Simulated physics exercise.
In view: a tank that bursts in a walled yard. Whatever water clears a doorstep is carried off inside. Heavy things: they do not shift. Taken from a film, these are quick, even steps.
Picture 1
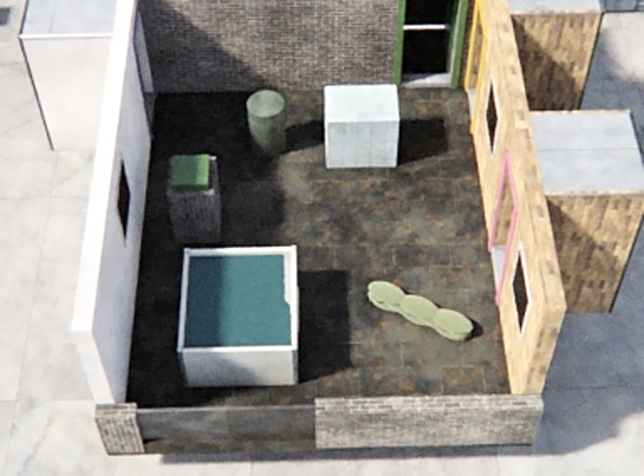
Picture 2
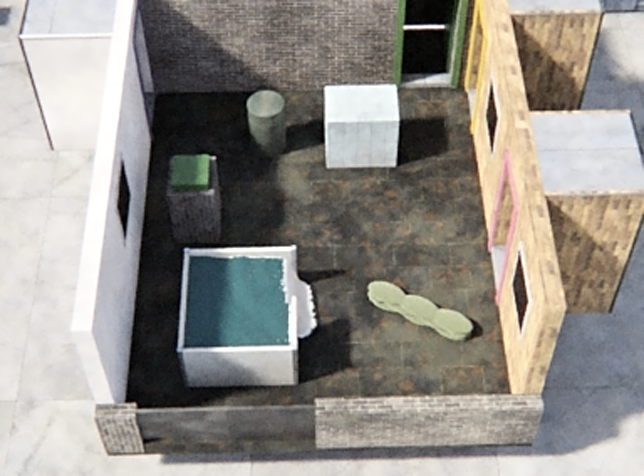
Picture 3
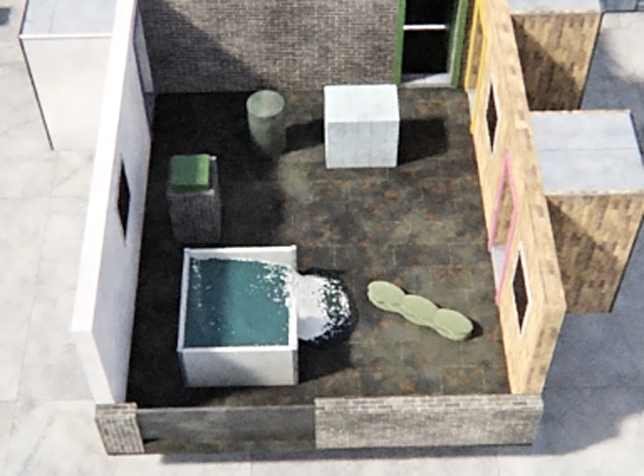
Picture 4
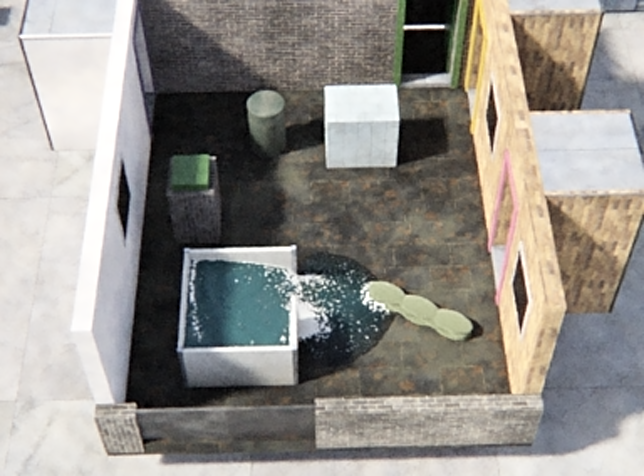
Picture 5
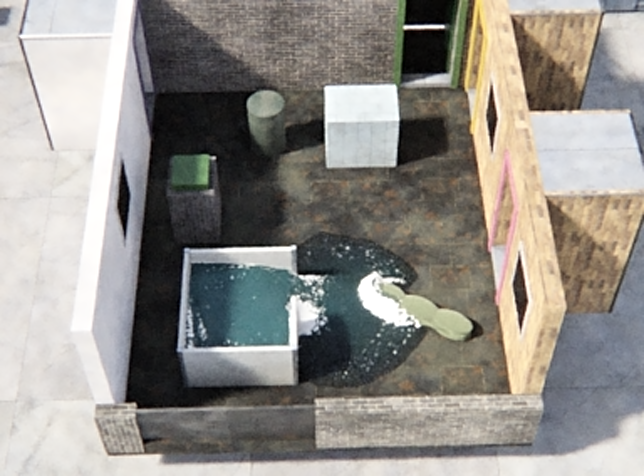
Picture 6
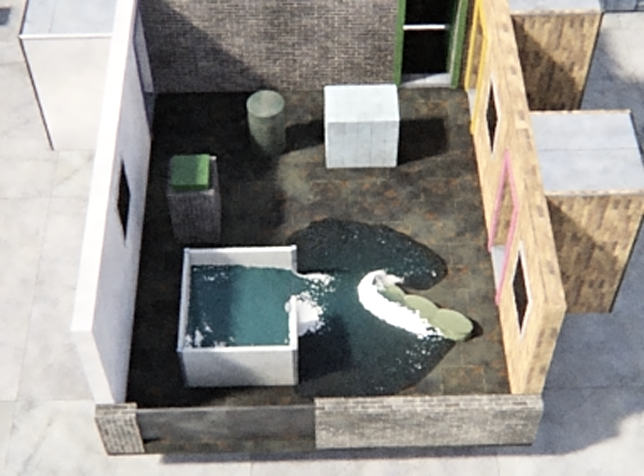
In a walled yard, a square tank of dark green water burst open on its right side, and the water poured out across the floor, foamed against a low, pale green lumpy block and spread around it.
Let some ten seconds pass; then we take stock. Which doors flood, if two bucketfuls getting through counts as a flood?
The pink door does not flood; the green door floods; the blue door does not flood; the yellow door floods.
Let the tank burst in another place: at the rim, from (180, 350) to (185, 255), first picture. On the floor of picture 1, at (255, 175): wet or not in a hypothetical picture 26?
Answer: Dry.
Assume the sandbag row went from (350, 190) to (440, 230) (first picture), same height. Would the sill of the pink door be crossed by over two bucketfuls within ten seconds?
As I read it, the pink tops the threshold.
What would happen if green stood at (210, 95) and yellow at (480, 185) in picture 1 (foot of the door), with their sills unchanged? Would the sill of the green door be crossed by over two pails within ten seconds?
Result - green: Remains below the limit.
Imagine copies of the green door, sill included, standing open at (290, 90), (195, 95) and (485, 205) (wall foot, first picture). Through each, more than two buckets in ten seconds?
In order: Stays within it, stays within it, tops the limit.
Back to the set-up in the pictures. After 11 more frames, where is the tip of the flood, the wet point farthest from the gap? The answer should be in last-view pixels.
My guess would be about (463, 93).
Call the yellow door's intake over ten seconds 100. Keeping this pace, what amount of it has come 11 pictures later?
The figure is near 0 per cent.
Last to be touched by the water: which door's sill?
Answer - the door marked blue.
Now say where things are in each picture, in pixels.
The first picture shows the tank at (239, 301) is whole and still.
In the second picture, the front is at (298, 282), out from the gap at (293, 299).
In the third picture, the front is at (351, 323), out from the gap at (293, 299).
In the fourth picture, the front is at (387, 319), out from the gap at (293, 300).
In the fifth picture, water pours out at (293, 300) and has run to (424, 328).
In the sixth picture, water pours out at (293, 300) and has run to (441, 266).
A moment on, water covers 35 % of the floor; the pink door wet at the sill, nothing in, the green door not reached, the blue door not reached, the yellow door not reached.
Next, water covers 40 % of the floor; the pink door wet at the sill, nothing in, the green door not reached, the blue door not reached, the yellow door wet at the sill, nothing in.
Then, water covers 50 % of the floor; the pink door under two buckets in, the green door over two buckets in, the blue door not reached, the yellow door over two buckets in.
Later, water covers 80 % of the floor; the pink door under two buckets in, the green door far over two buckets in, the blue door wet at the sill, nothing in, the yellow door over two buckets in.
In the end, water covers 95 % of the floor; the pink door under two buckets in, the green door far over two buckets in, the blue door wet at the sill, nothing in, the yellow door far over two buckets in.
